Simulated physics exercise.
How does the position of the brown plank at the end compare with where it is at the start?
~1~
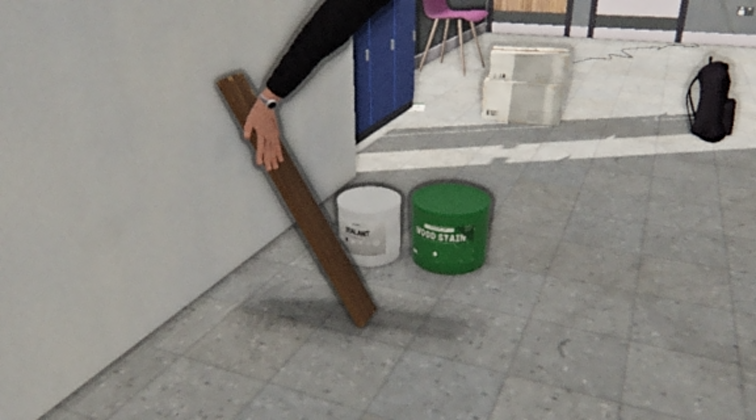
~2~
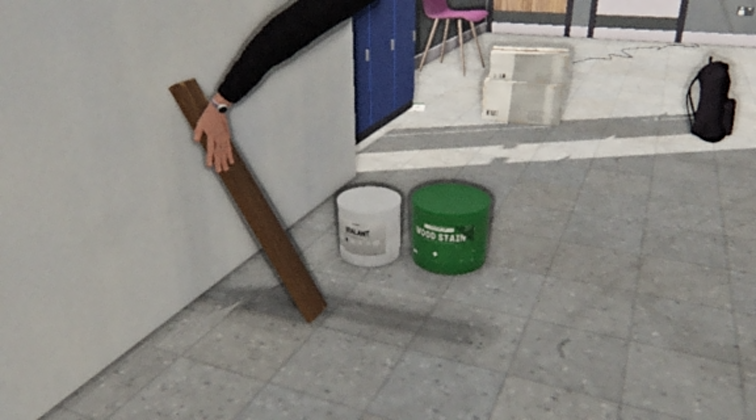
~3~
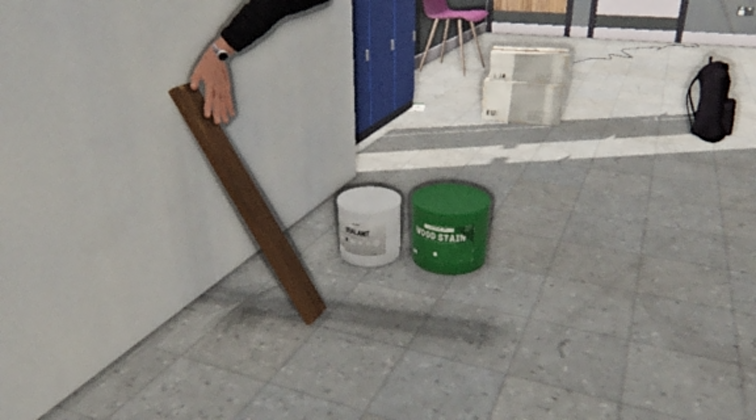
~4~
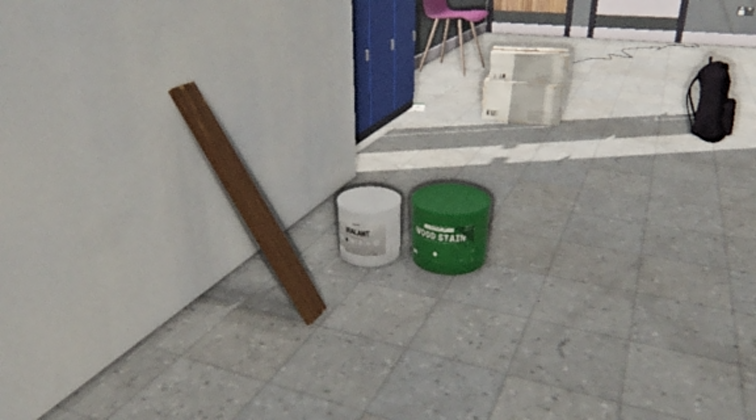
The plank ends up a little farther to the left than where it began, farther from the two pails. It is still slanted, but now leans against the wall without the hand.
